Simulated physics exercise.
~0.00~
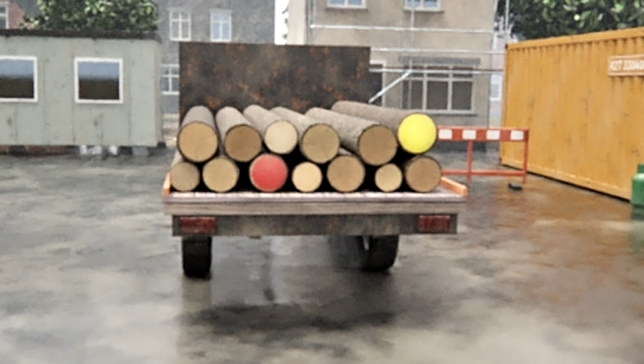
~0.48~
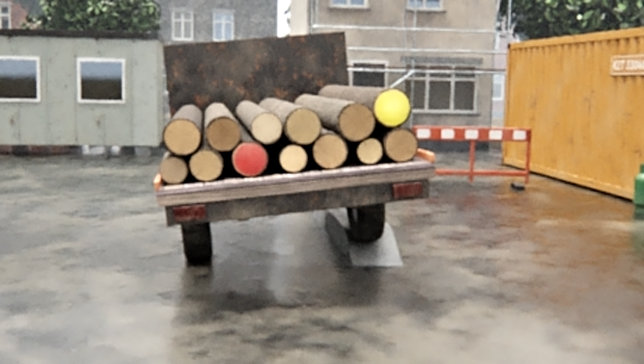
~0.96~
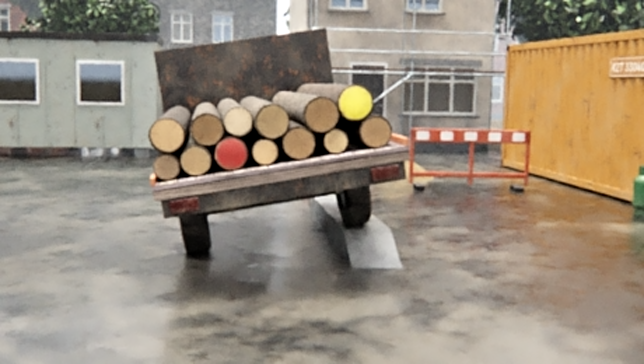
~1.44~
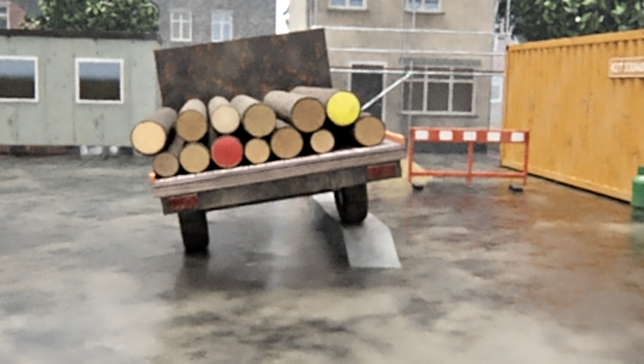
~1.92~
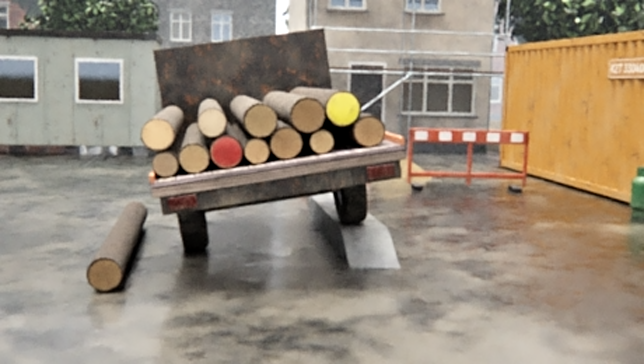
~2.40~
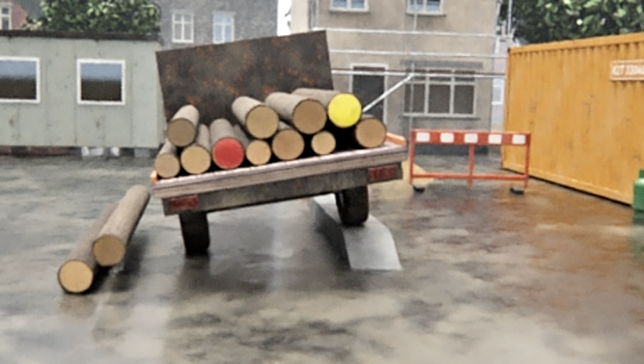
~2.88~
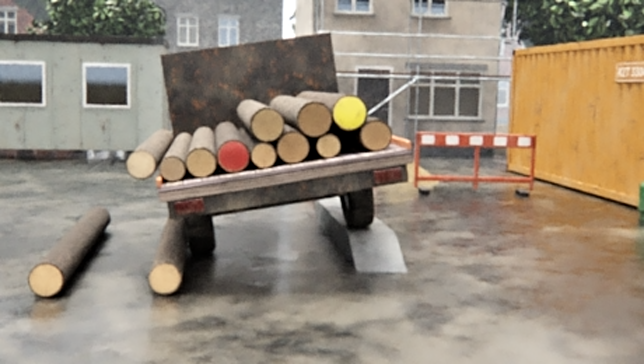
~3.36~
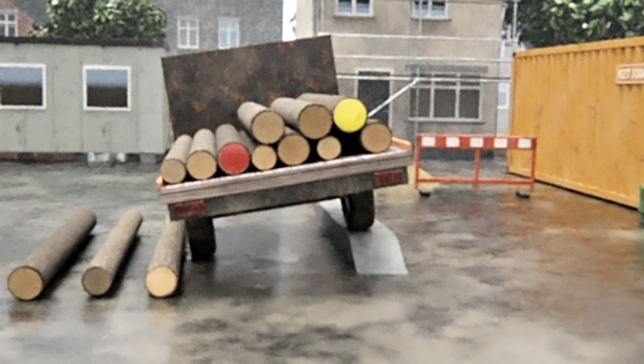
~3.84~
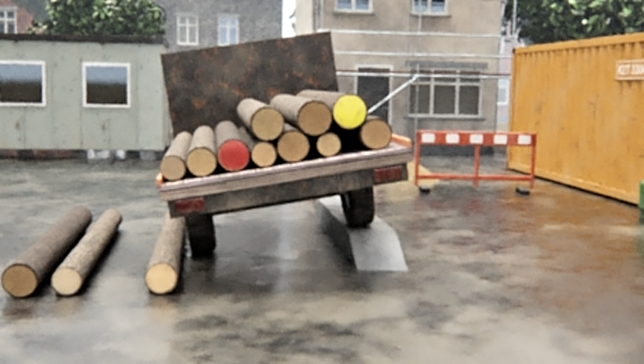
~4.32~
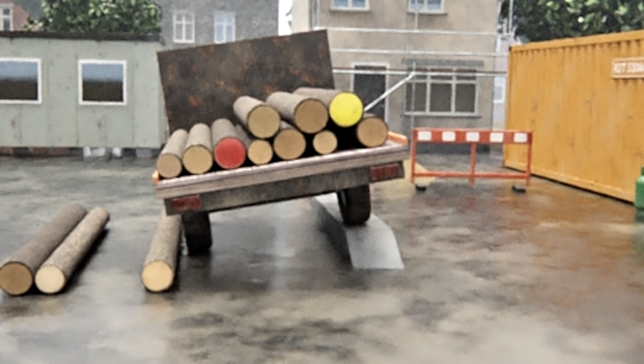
In a wet yard, a trailer stacked with logs tilted left as its right wheel climbed a slab, and three logs rolled off the left side onto the ground, while the yellow-ended and red-ended ones stayed aboard.
